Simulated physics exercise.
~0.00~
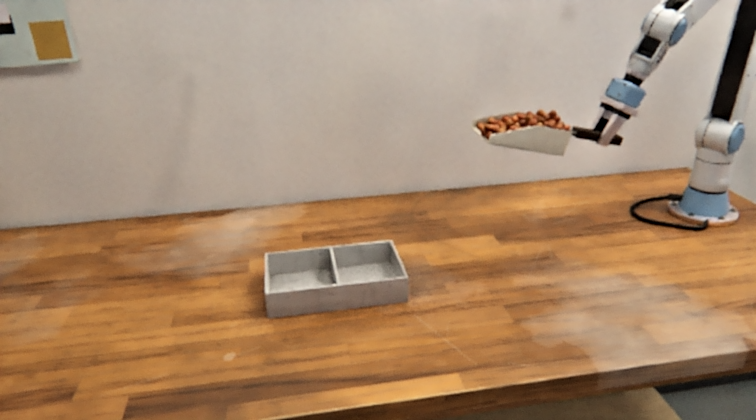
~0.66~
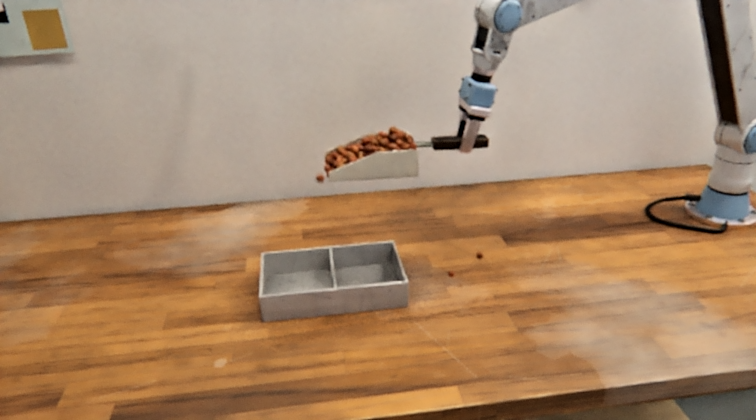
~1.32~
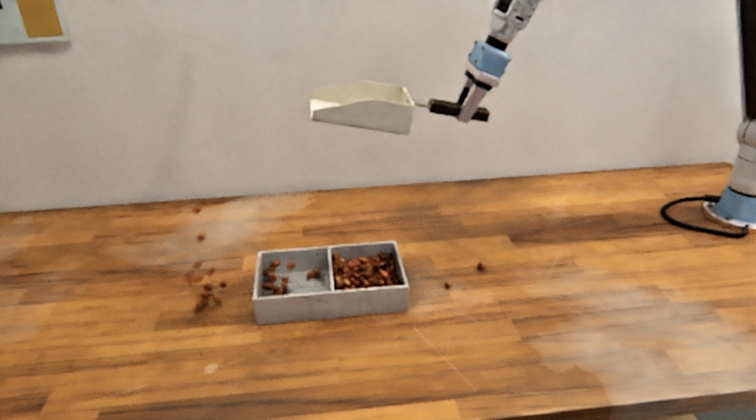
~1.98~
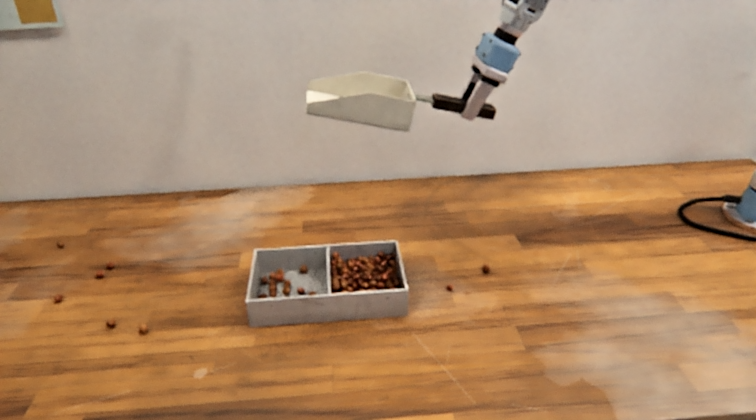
A robot arm carried a scoop heaped with brown nuts left over a two-part gray tray on a wooden table and tipped it, filling mostly the right section, with some in the left and a few scattered across the table.
